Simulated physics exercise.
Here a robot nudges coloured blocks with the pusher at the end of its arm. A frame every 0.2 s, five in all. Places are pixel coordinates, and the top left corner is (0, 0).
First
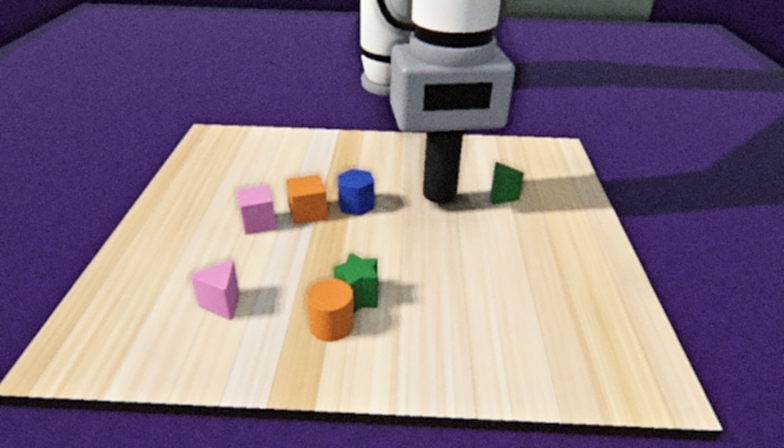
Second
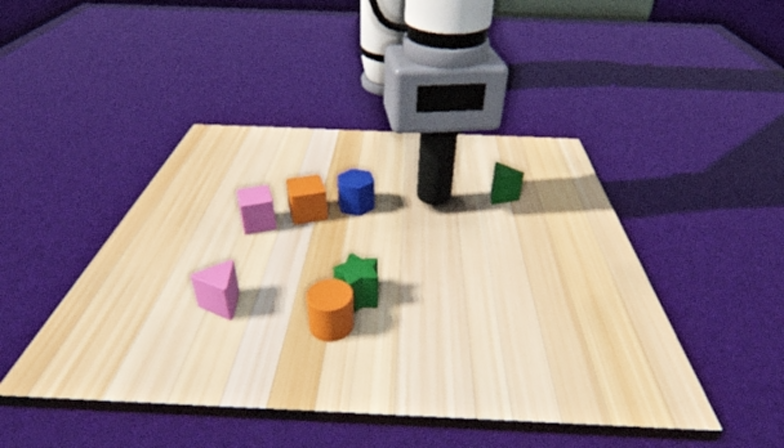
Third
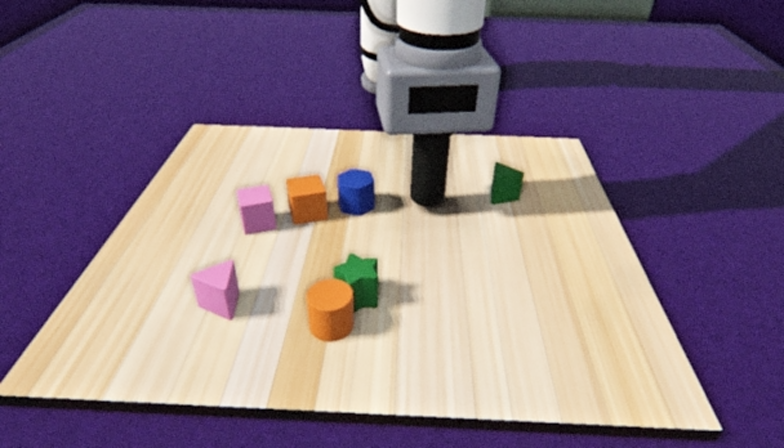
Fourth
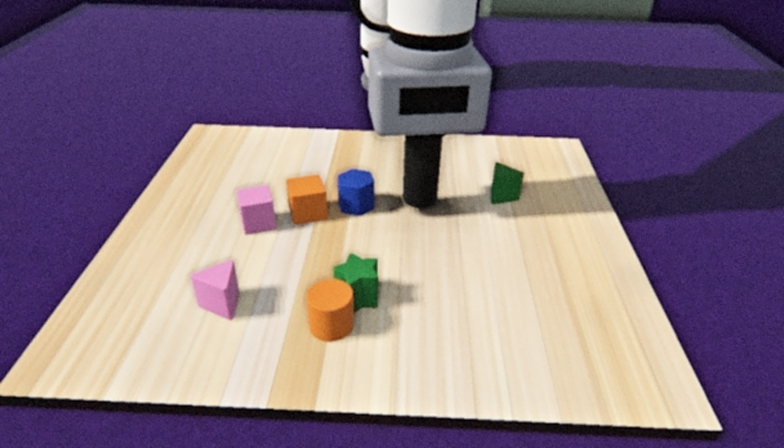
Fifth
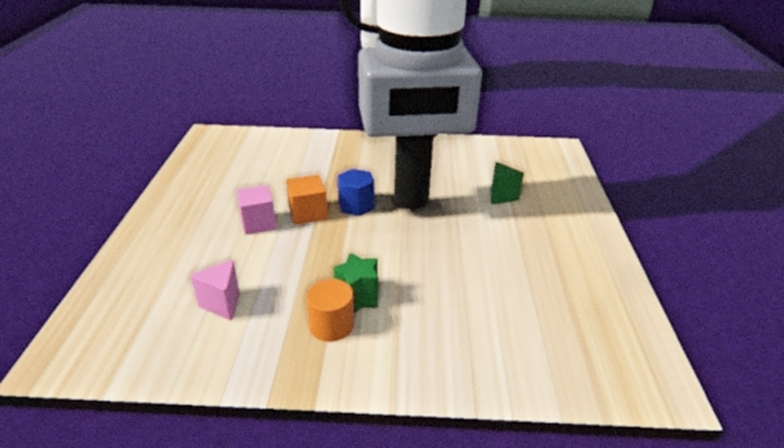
On a pale wooden board over a purple surface, a robot arm's black pusher slid slowly a short way left toward the blue block, while all the coloured blocks stayed still.
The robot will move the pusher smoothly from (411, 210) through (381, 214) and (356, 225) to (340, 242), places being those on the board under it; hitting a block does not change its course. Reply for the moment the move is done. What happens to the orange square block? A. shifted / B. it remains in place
Letter B.
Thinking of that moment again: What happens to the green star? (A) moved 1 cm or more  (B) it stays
Option B.
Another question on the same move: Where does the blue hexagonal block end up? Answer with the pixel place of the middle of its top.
For the centre of its top, I'd go with (337, 178).
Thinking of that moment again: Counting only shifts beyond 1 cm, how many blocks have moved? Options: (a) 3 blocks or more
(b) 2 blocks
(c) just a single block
I'll go with c - just a single block.
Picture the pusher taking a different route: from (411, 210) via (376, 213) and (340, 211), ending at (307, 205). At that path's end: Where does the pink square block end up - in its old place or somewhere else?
Displaced, by a centimetre or more.
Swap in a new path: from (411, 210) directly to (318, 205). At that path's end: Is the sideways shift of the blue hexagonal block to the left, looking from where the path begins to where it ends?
Going by the path, no.
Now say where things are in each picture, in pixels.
In the first frame, pusher's lower end at (440, 195); orange square block at (306, 185); blue hexagonal block at (356, 178); green star at (358, 267).
In the second frame, pusher at (434, 197); blocks still.
In the third frame, pusher at (427, 199); blocks still.
In the fourth frame, pusher at (420, 200); blocks still.
In the fifth frame, pusher at (411, 201); orange square block at (306, 185); blue hexagonal block at (356, 178); green star at (358, 267).
What follows on the original path. One third of the way, pusher at (379, 205); blue hexagonal block at (346, 177), turned 15° clockwise.
Two thirds of the way, pusher at (355, 216); blue hexagonal block at (337, 178), turned 50° clockwise.
At the end, pusher at (339, 233); orange square block still; blue hexagonal block at (337, 178), turned 50° clockwise; green star still.
